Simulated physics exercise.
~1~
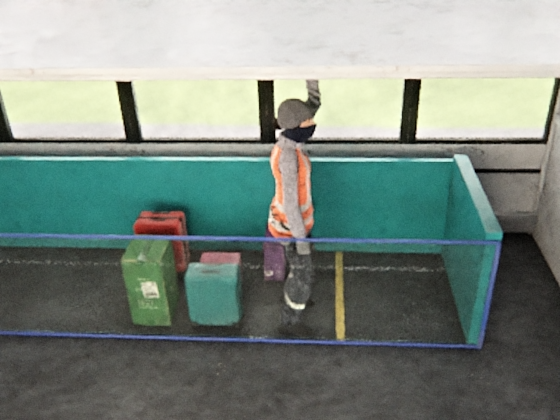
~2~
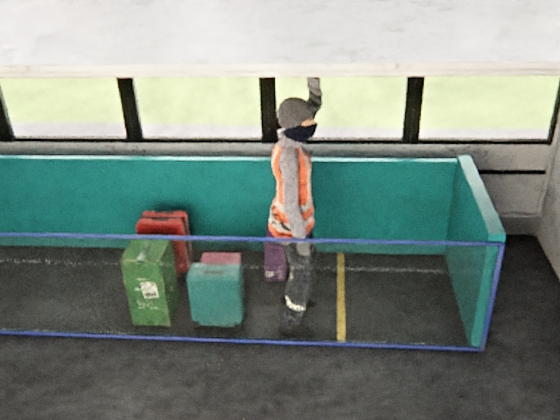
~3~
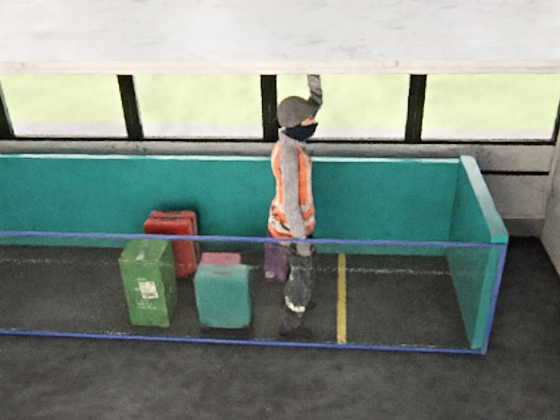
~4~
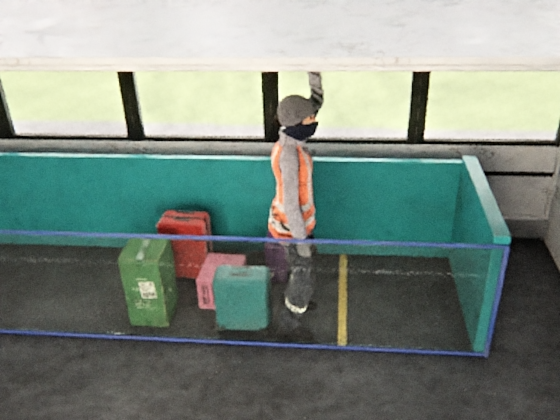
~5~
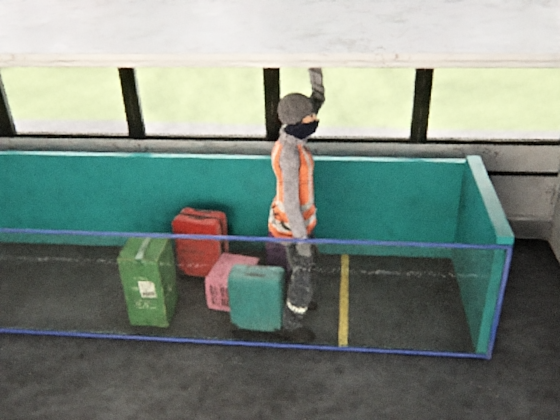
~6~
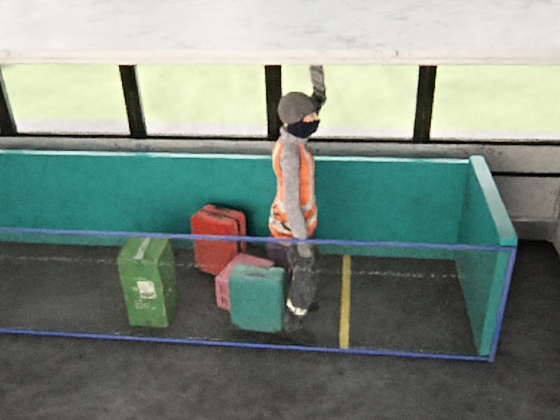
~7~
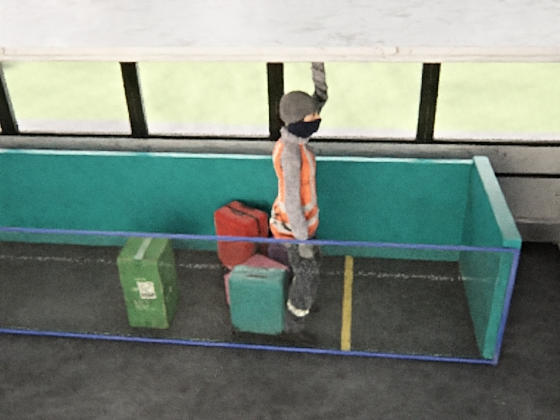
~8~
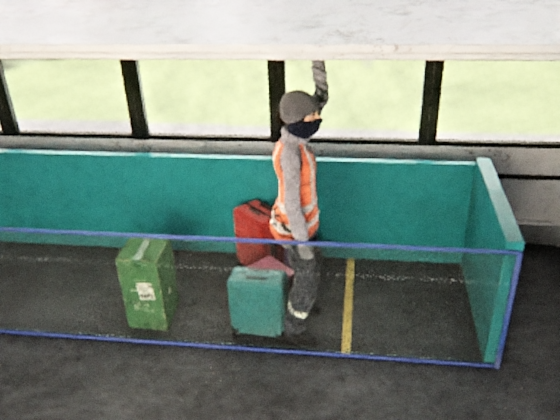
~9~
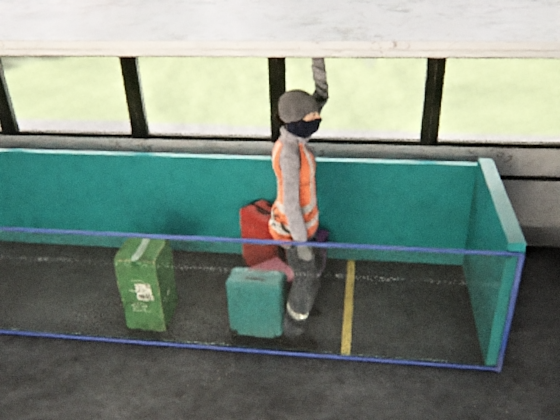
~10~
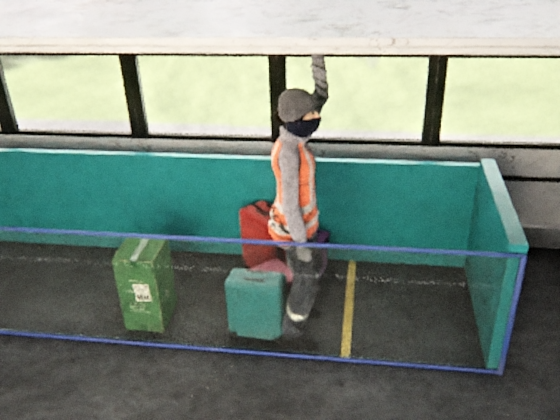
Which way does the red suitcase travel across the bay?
The red suitcase moves to the right, ending up partly behind the standing passenger.
